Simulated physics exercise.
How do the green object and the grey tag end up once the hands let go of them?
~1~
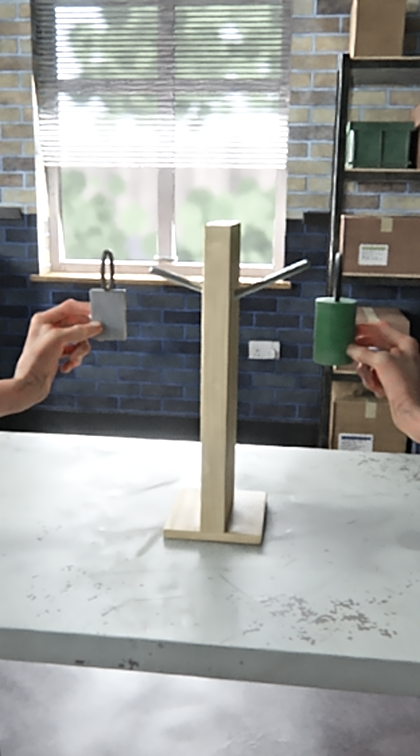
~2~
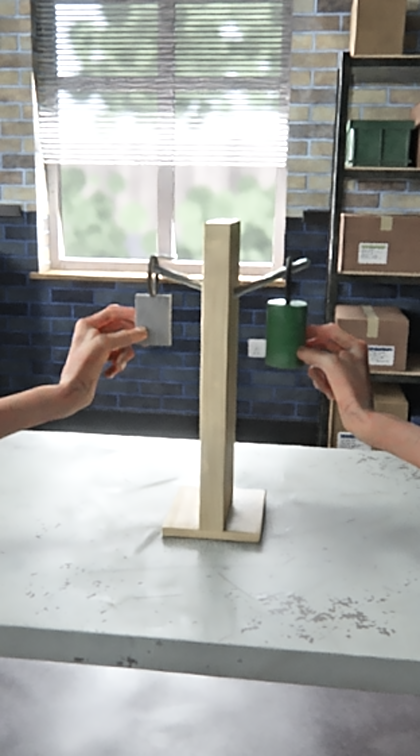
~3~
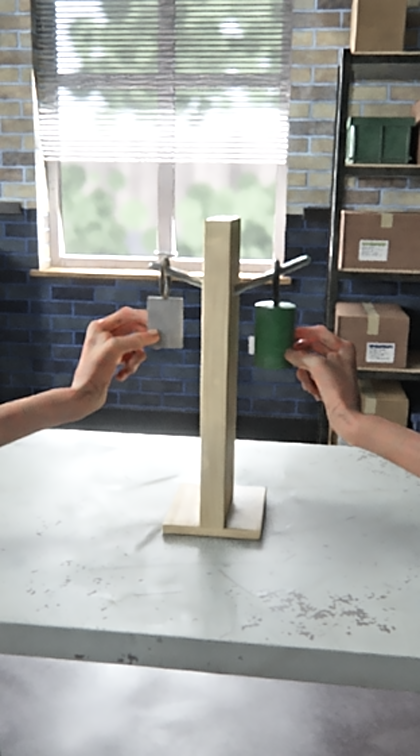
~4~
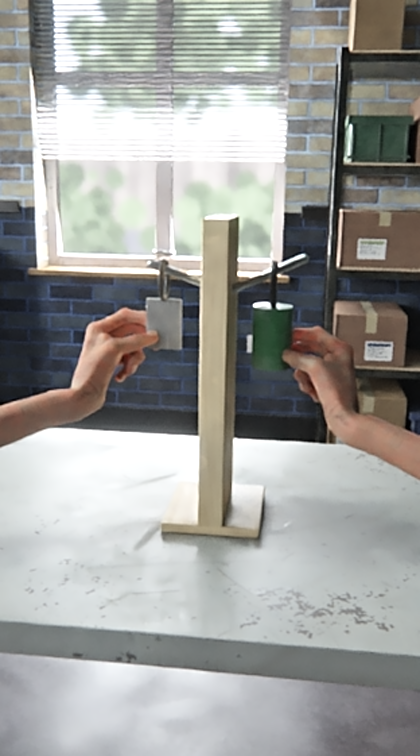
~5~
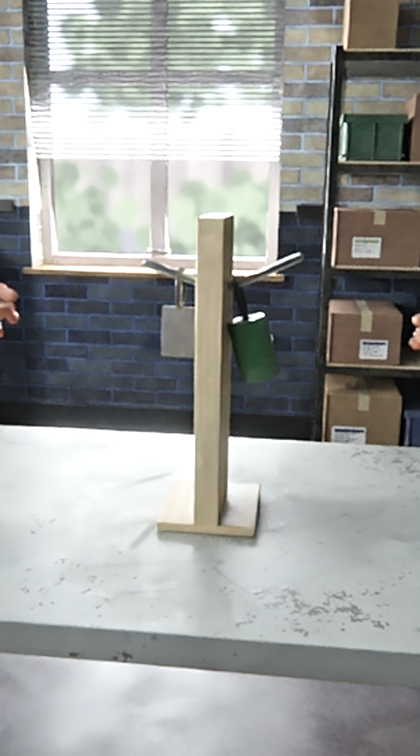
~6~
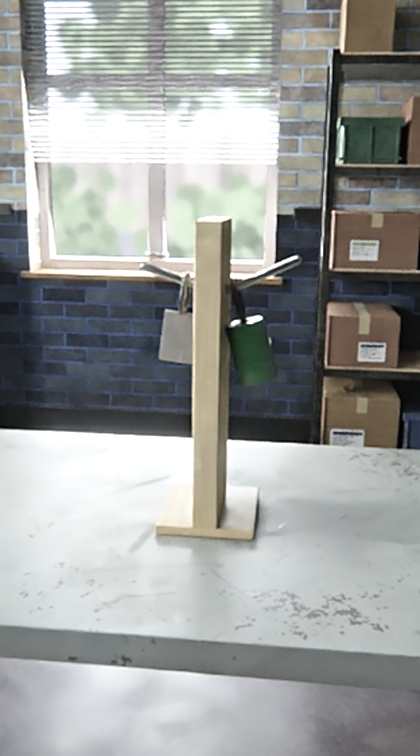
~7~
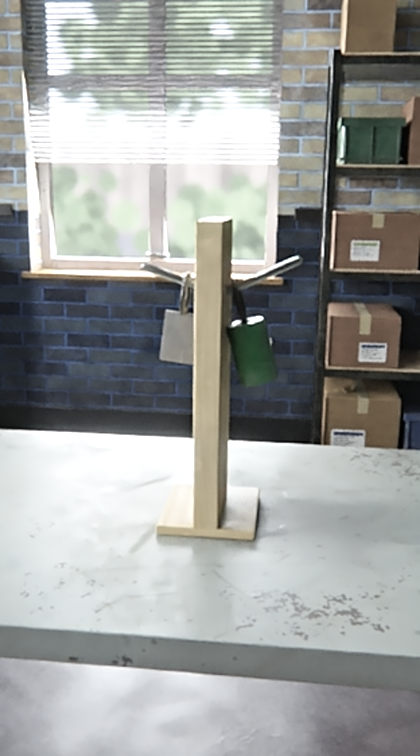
Both stay on their pegs, hanging still close to the wooden post, with the green one at a tilt.
Two hands hung a grey tag and a round green object on the opposite pegs of a wooden stand, then let go and drew away. Both slid inward toward the post, the green one tilting, and ended up hanging still.
